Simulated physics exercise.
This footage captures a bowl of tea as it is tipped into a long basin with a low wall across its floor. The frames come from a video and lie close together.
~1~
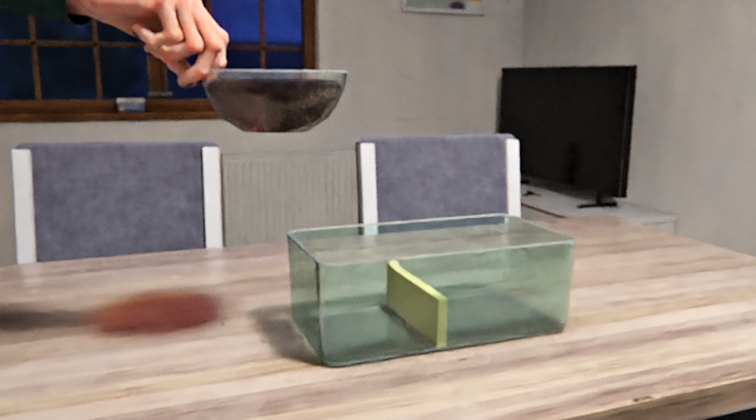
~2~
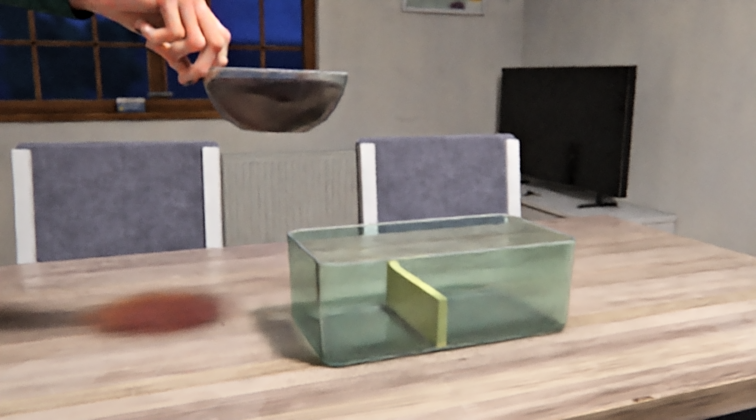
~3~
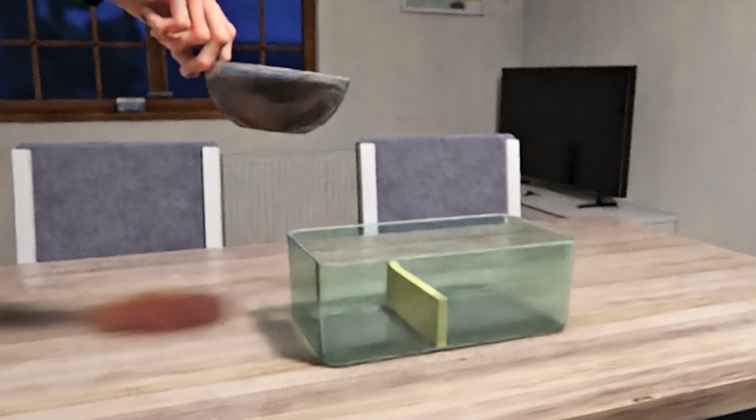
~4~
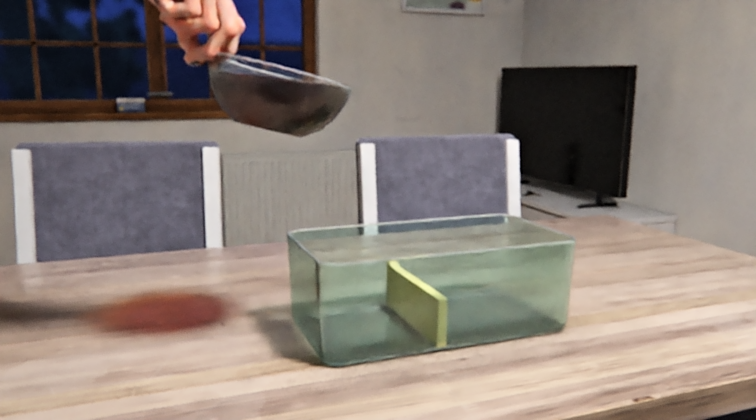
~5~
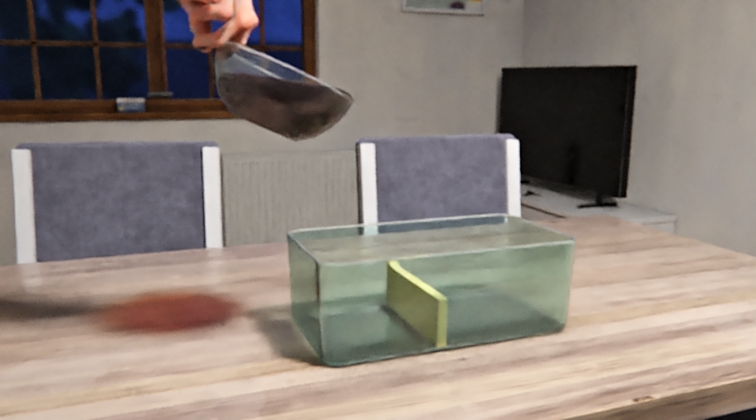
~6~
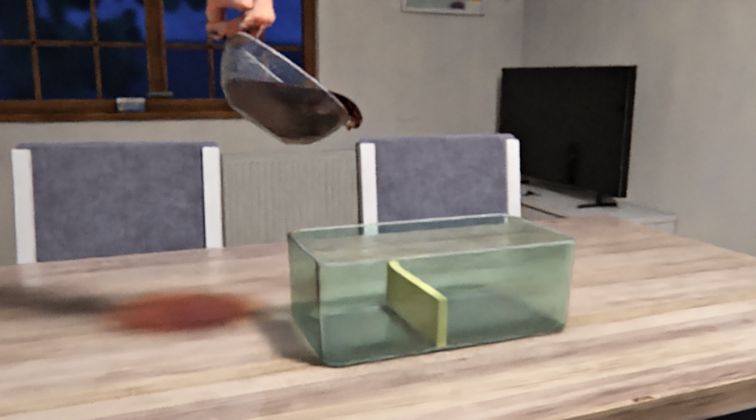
Above a long glass basin on a wooden table, a hand tilts a bowl of dark tea rightward.
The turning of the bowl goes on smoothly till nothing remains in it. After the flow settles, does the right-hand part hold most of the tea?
No. Most of it ends up on the left side.
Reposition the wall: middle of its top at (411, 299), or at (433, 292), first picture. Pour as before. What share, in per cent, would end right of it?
Around 20 per cent for the first, around 10 per cent for the second.
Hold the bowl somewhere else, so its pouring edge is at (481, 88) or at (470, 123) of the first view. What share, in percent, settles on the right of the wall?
Close to 90 % for the first start and close to 90 % for the second.
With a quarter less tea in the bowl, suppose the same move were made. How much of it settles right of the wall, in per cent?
Close to 5 per cent.
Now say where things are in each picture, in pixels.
It leans 0°; its right rim is at (343, 74); the tea meets the walls at (205, 80) and (338, 81); the long basin's rim runs from (302, 249) to (541, 227); the wall's top is at (414, 281), in the first picture.
It leans 2°; its right rim is at (343, 76); the tea meets the walls at (205, 79) and (338, 82), in the second picture.
It leans 7°; its right rim is at (345, 82); the tea meets the walls at (207, 76) and (340, 85), in the third picture.
It leans 14°; its right rim is at (346, 92); the tea meets the walls at (211, 73) and (343, 89), in the fourth picture.
It leans 25°; its right rim is at (346, 105); the tea meets the walls at (217, 75) and (340, 97); 4 per cent is over the edge, in the fifth picture.
It leans 37°; its right rim is at (344, 120); the tea meets the walls at (223, 80) and (330, 101); 13 per cent is over the edge, in the sixth picture.
A moment on, the tilt is 107° and 1 per cent is still to pour, 66 is left of the wall and 2 right of it.
Next, the tilt is 118° and 0 per cent is still to pour, 84 is left of the wall and 3 right of it.
Then the tilt is 118° and 0 per cent is still to pour, 87 is left of the wall and 5 right of it.
Later the tilt is 118° and 0 per cent is still to pour, 87 is left of the wall and 5 right of it.
In the end 87 per cent lies left of the wall, 5 right of it and 8 outside.
